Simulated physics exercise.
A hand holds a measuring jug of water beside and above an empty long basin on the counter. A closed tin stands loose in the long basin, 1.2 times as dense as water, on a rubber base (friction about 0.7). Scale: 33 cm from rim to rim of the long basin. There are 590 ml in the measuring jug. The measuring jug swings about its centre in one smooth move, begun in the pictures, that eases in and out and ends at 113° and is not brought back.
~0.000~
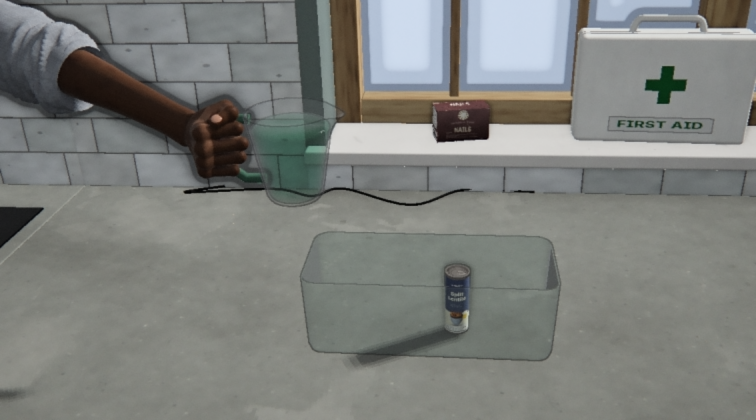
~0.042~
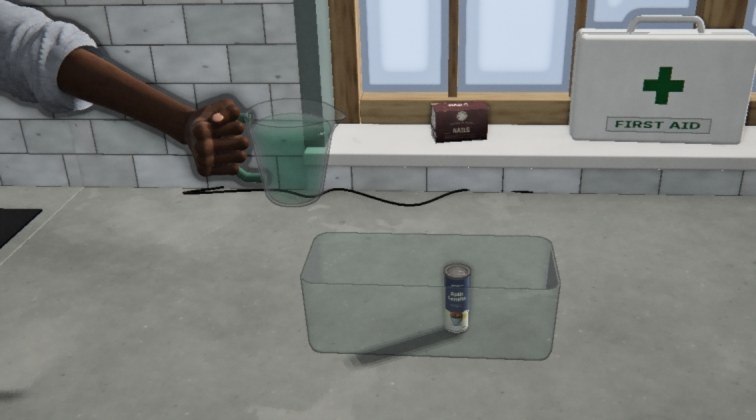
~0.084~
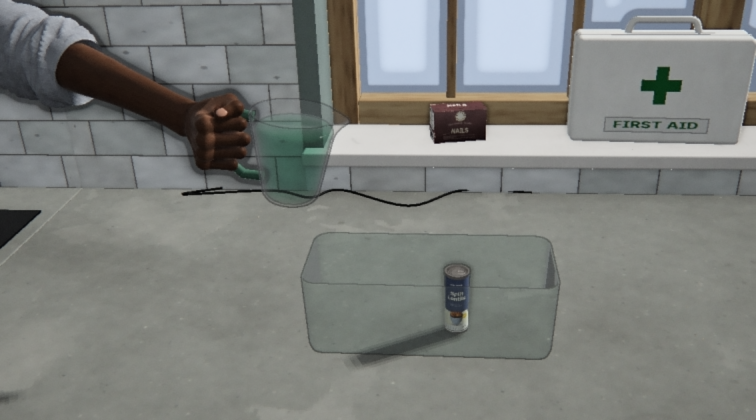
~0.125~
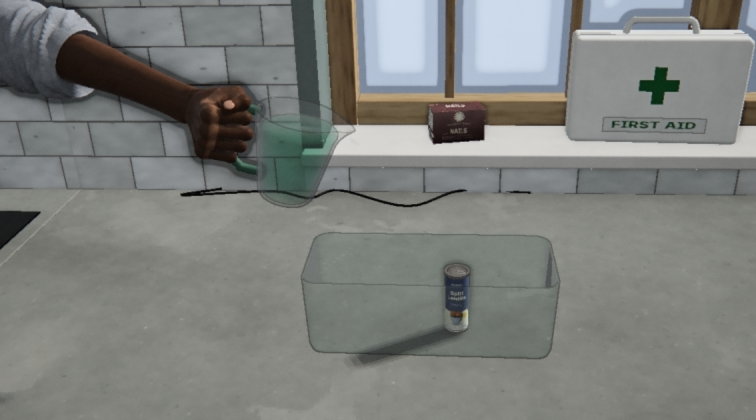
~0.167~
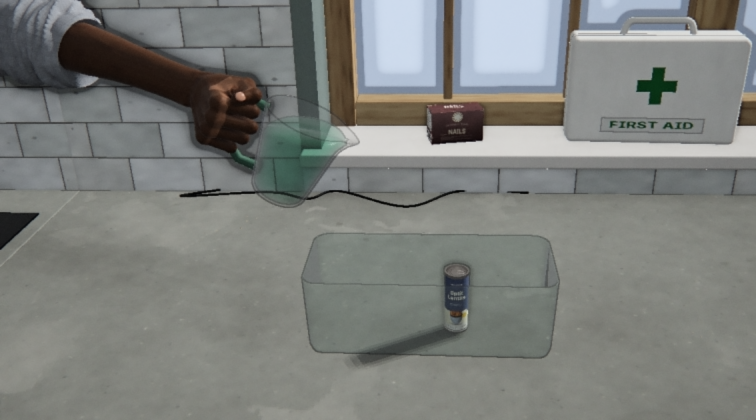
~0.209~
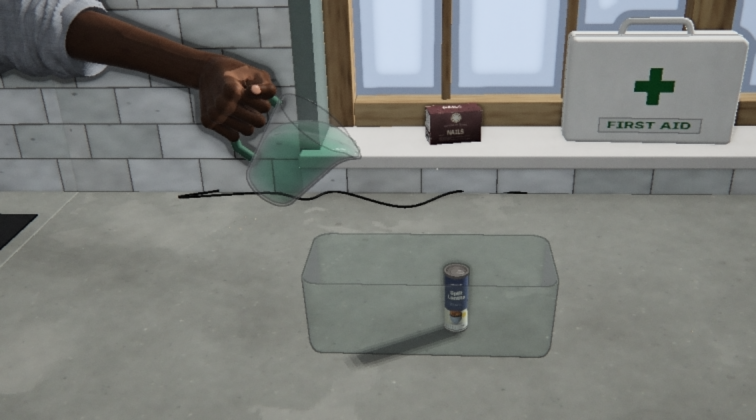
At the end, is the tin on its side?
The tin keeps standing.
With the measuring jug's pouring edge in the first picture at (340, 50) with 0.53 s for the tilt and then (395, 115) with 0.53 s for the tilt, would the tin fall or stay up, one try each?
First it keeps standing; then it falls.
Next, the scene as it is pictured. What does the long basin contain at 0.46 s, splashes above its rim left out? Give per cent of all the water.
Some 34 per cent.
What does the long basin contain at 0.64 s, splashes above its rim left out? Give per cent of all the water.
About 86 per cent.
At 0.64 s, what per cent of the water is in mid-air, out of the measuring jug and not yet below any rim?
Some 10 per cent.
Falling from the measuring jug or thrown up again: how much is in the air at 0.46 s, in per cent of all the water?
Some 32 per cent.
After 0.46 s the tilt is 107° and 36 per cent is still to pour; the tin stands where it began.
After 0.64 s the tilt is 113° and 3 per cent is still to pour; the tin stands where it began.
After 0.82 s the tilt is 113° and 0 per cent is still to pour; the tin stands where it began.
After 1.03 s the tilt is 113° and 0 per cent is still to pour; the tin stands where it began.
In the end the tin stands where it began.
